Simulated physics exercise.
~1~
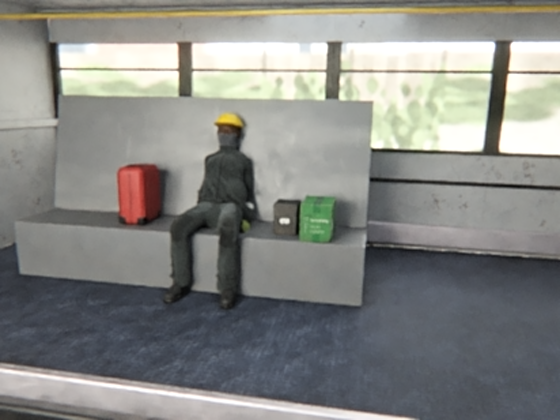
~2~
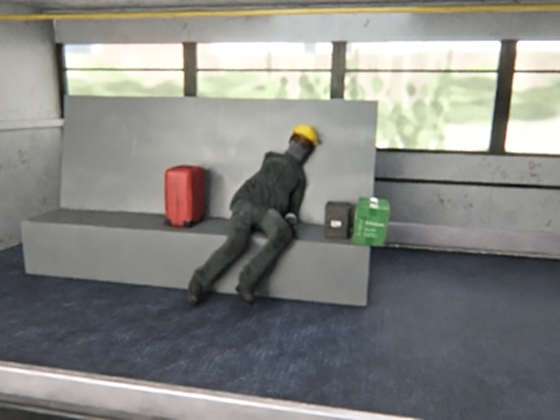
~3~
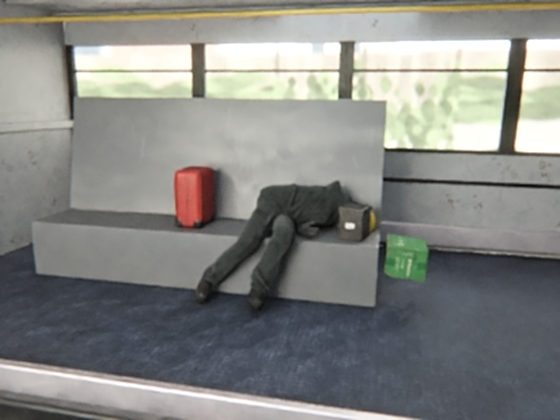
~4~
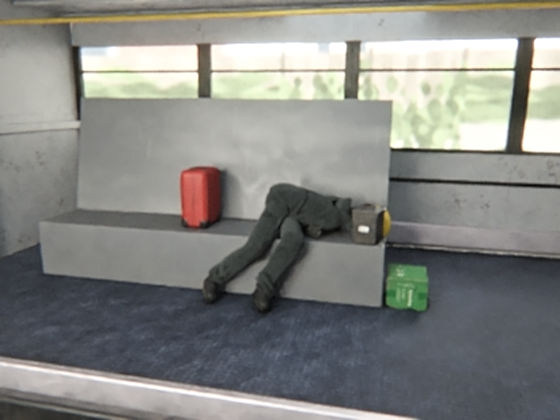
Seated figure in yellow hard hat slumping right along grey bench, green box tipping off the end, red case and dark box staying on.
